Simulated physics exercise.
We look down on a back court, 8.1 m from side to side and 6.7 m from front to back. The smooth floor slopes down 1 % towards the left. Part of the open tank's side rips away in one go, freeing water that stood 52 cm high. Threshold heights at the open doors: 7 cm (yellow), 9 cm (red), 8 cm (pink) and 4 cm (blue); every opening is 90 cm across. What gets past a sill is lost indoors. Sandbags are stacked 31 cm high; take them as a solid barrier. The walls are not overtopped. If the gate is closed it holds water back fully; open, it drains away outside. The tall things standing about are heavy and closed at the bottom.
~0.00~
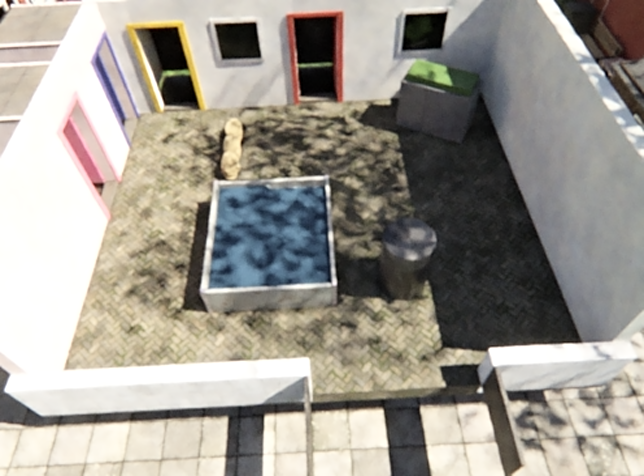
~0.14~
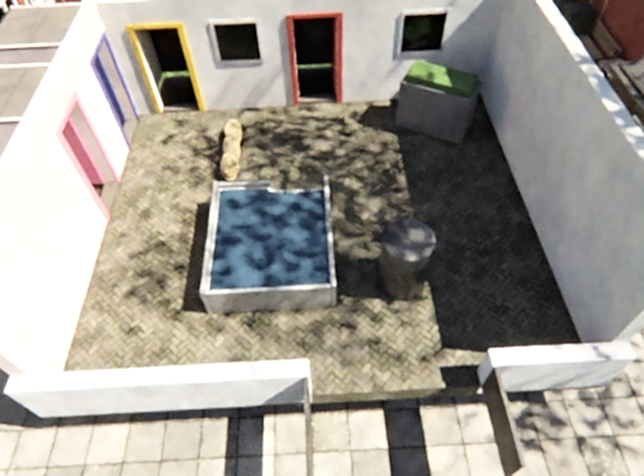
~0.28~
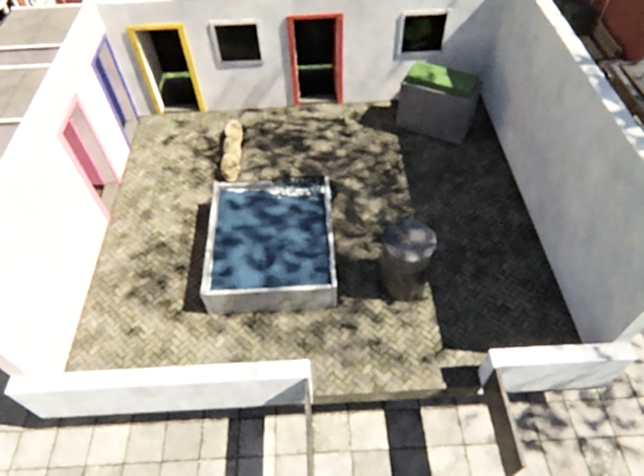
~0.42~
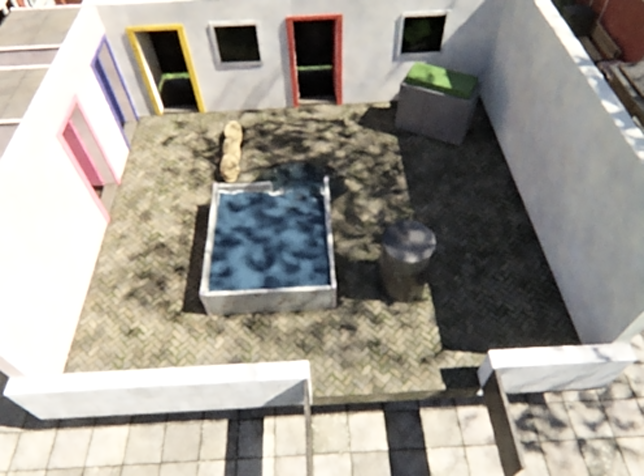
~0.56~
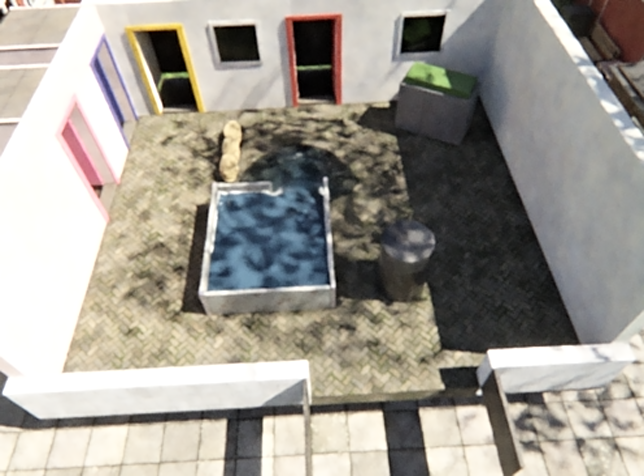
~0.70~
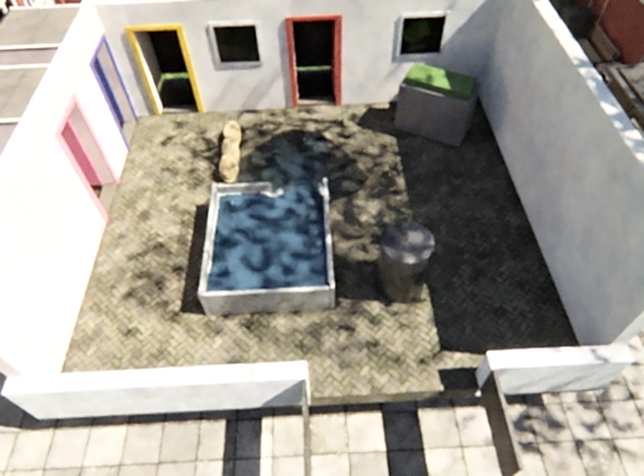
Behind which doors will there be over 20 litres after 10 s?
Door by door: At the yellow door it stays under the limit; at the red door it passes the limit; at the pink door it keeps below the limit; at the blue door it exceeds the limit.
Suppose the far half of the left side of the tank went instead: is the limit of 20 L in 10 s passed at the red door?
Then: Red below.
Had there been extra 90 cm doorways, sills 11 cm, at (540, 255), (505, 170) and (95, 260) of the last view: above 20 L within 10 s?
In that order: Below, below, not over.
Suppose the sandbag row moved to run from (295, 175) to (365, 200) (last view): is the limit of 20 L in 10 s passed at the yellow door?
Then: Yellow above.
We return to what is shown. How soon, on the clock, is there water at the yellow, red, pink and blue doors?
Arrival: Yellow 2.2 s, red 1.0 s, pink 4.5 s, blue 3.0 s.
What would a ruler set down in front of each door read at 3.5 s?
In cm: Yellow 5, red 19, pink 0, blue 10.
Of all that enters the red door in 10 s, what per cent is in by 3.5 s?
About 65 per cent.
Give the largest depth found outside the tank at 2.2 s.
Up to some 24 cm.
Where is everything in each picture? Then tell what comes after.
In the first frame, the open tank at (271, 232) is whole and still, 52 cm deep.
In the second frame, water pours out on the open tank's far side and has run 0.6 m, to a hidden place; typically 6 cm deep outside, 52 cm at the open tank's back.
In the third frame, water pours out on the open tank's far side and has run 0.8 m, to (279, 180); typically 8 cm deep outside, 52 cm at the open tank's back.
In the fourth frame, water pours out on the open tank's far side and has run 1.2 m, to (281, 165); typically 6 cm deep outside, 52 cm at the open tank's back.
In the fifth frame, water pours out on the open tank's far side and has run 1.7 m, to (292, 146); typically 5 cm deep outside, 52 cm at the open tank's back.
In the sixth frame, water pours out on the open tank's far side and has run 2.2 m, to (289, 133); typically 4 cm deep outside, 52 cm at the open tank's back.
After 1.4 s water covers 15 % of the floor and is deepest (28 cm) near (301, 197); yellow door not reached, red door 15 cm at the sill, 5 L in, pink door not reached, blue door not reached.
After 2.2 s water covers 25 % of the floor and is deepest (24 cm) near (301, 197); yellow door 2 cm at the sill, 0 L in, red door 23 cm at the sill, 48 L in, pink door not reached, blue door not reached.
After 3.5 s water covers 30 % of the floor and is deepest (20 cm) near (392, 107); yellow door 5 cm at the sill, 0 L in, red door 19 cm at the sill, 120 L in, pink door not reached, blue door 10 cm at the sill, 7 L in.
After 6.0 s water covers 45 % of the floor and is deepest (14 cm) near (276, 118); yellow door 4 cm at the sill, 0 L in, red door 14 cm at the sill, 168 L in, pink door 3 cm at the sill, 0 L in, blue door 10 cm at the sill, 80 L in.
After 10.0 s water covers 75 % of the floor and is deepest (10 cm) near (276, 118); yellow door 4 cm at the sill, 0 L in, red door 8 cm at the sill, 183 L in, pink door 4 cm at the sill, 0 L in, blue door 8 cm at the sill, 152 L in.
